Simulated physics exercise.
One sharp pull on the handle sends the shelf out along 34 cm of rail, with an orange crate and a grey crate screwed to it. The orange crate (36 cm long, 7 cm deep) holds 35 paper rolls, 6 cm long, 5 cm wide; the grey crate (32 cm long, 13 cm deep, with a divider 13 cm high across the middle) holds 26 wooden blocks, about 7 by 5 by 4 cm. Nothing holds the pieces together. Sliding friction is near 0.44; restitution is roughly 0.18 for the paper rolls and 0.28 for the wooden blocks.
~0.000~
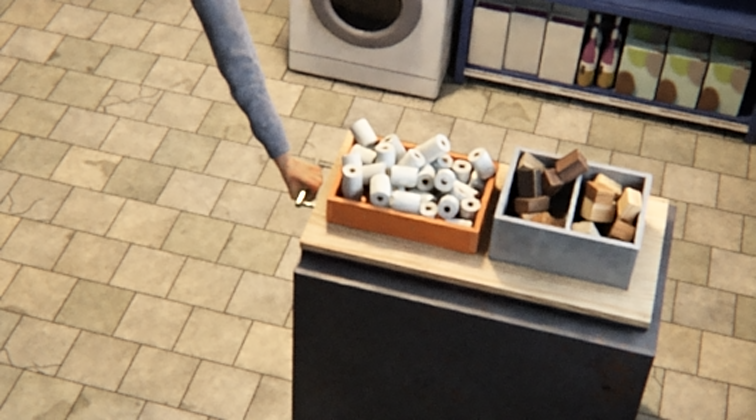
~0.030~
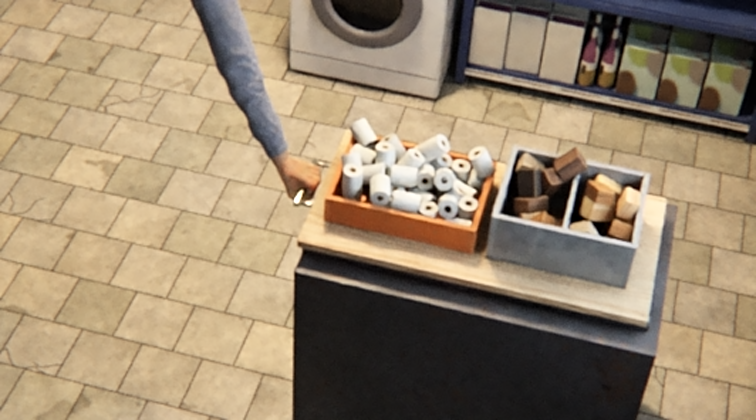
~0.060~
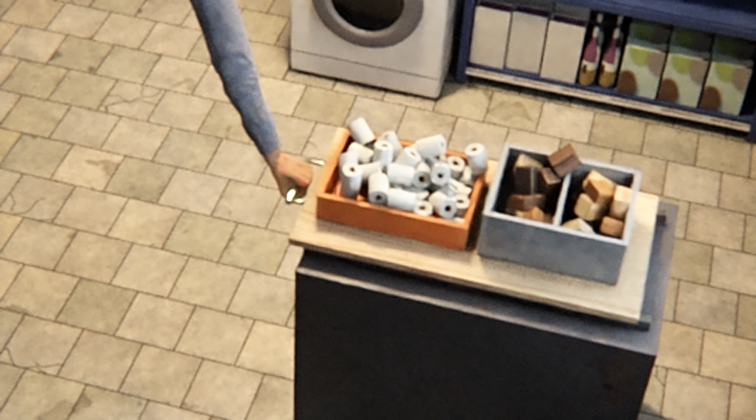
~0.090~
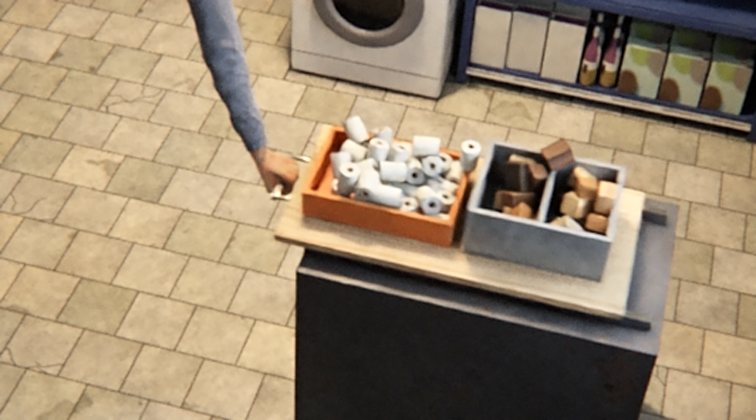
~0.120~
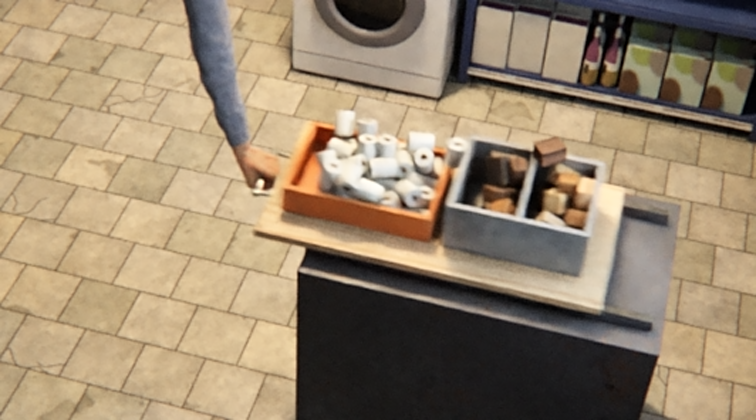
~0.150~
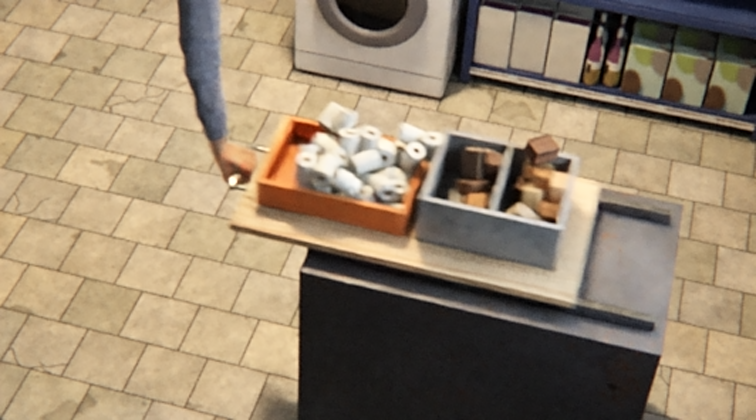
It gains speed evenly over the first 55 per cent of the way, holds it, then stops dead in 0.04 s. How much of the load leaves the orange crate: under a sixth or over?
More than a sixth of the paper rolls leave the orange crate.
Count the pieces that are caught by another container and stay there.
Roughly 1.
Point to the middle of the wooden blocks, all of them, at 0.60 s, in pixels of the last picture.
At about (457, 189).
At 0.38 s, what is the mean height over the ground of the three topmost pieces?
Roughly 102 cm.
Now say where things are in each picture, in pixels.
In the first picture (places track the rim corner closest to us here), orange crate (473, 230); grey crate (634, 246); 0 cm pulled; all still inside.
In the second picture, orange crate (471, 229); grey crate (631, 245); 1 cm pulled.
In the third picture, orange crate (462, 226); grey crate (622, 243); 3 cm pulled.
In the fourth picture, orange crate (447, 222); grey crate (607, 239); 7 cm pulled.
In the fifth picture, orange crate (426, 217); grey crate (585, 234); 13 cm pulled; 1 out, the lowest roll at (456, 153).
In the sixth picture, orange crate (400, 211); grey crate (557, 227); 20 cm pulled; 1 out, the lowest roll at (432, 147).
After 0.18 s, the shelf hits its stop.
After 0.26 s, the orange crate is down by 3 of 35 and the grey crate has all 26.
After 0.38 s, the orange crate is down by 11 of 35 and the grey crate is down by 1 of 26.
After 0.60 s, the orange crate is down by 14 of 35 and the grey crate is down by 2 of 26.
Outcome (at 1.04 s), the orange crate is down by 14 of 35 and the grey crate is down by 2 of 26. Asked share, 14 of 35, 40 per cent.
